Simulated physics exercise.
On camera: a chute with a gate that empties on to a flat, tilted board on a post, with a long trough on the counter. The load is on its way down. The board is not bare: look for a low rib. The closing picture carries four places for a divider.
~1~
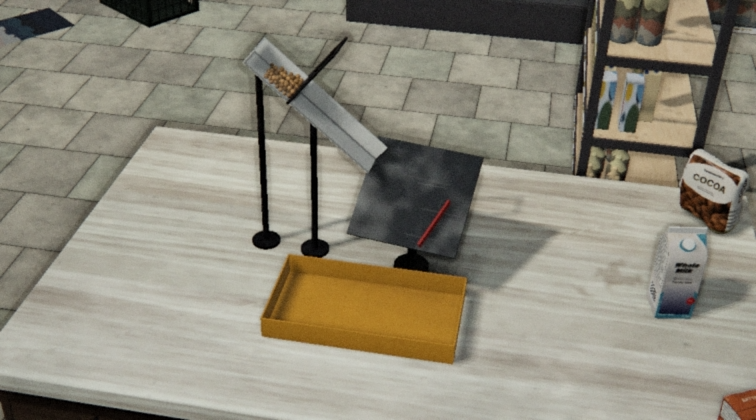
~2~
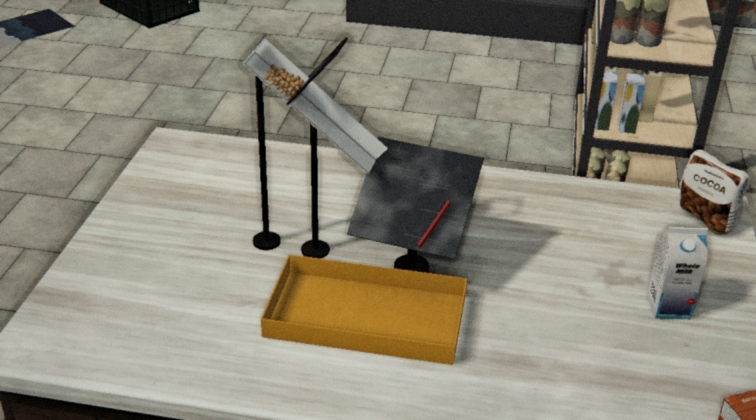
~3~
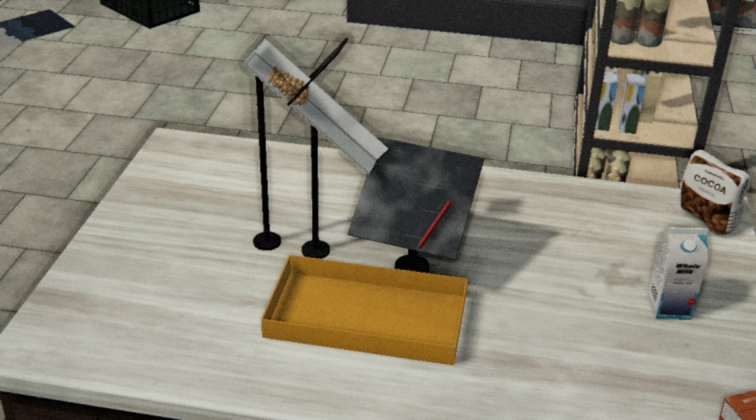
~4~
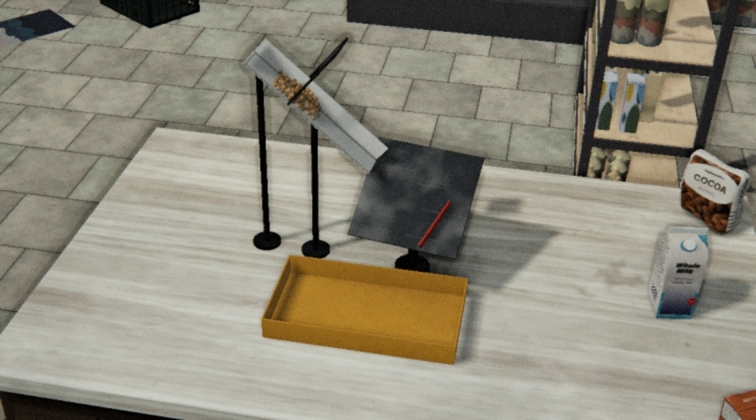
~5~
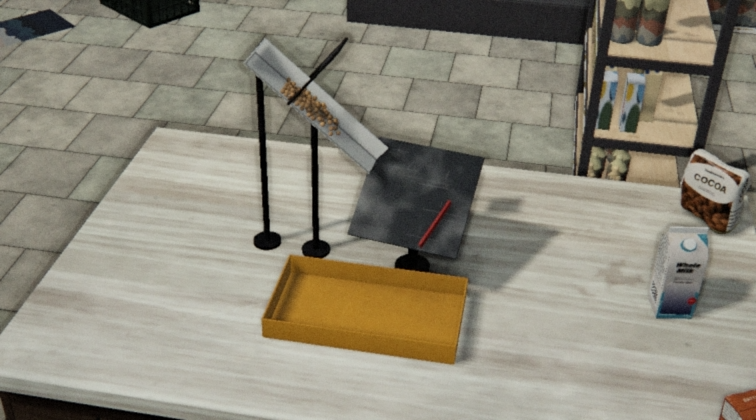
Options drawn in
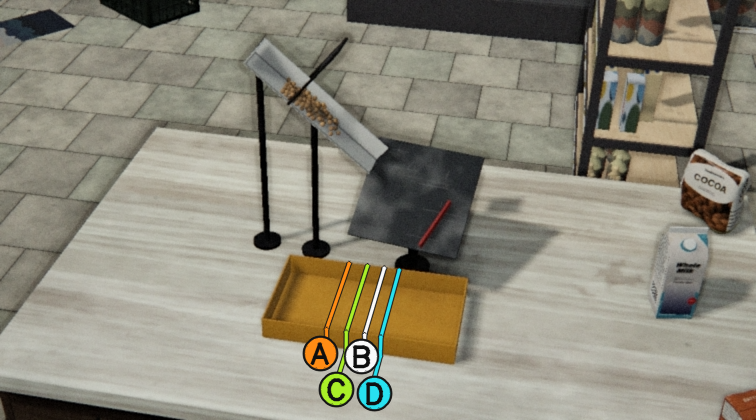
A dark tilted board with a thin red rib stood on a post behind an empty yellow trough, while small tan beads bunched near a gate slipped under it and spread down the sloping chute.
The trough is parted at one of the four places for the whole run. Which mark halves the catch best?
It is D.
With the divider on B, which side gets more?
More lands on the right.
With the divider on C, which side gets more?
Right.
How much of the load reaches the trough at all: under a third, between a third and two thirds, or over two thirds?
It is over two thirds.
On the marked copy, line A crosses the front rim at (326, 328); line B crosses the front rim at (364, 333); line C crosses the front rim at (346, 331); line D crosses the front rim at (381, 336).
With A, of what is caught, none at all on the left of the divider, the whole lot on the right.
With B, of what is caught, a small share on the left of the divider, all but a few on the right.
With C, of what is caught, only a few on the left of the divider, all but a few on the right.
With D, of what is caught, close to a third on the left of the divider, close to two thirds on the right.
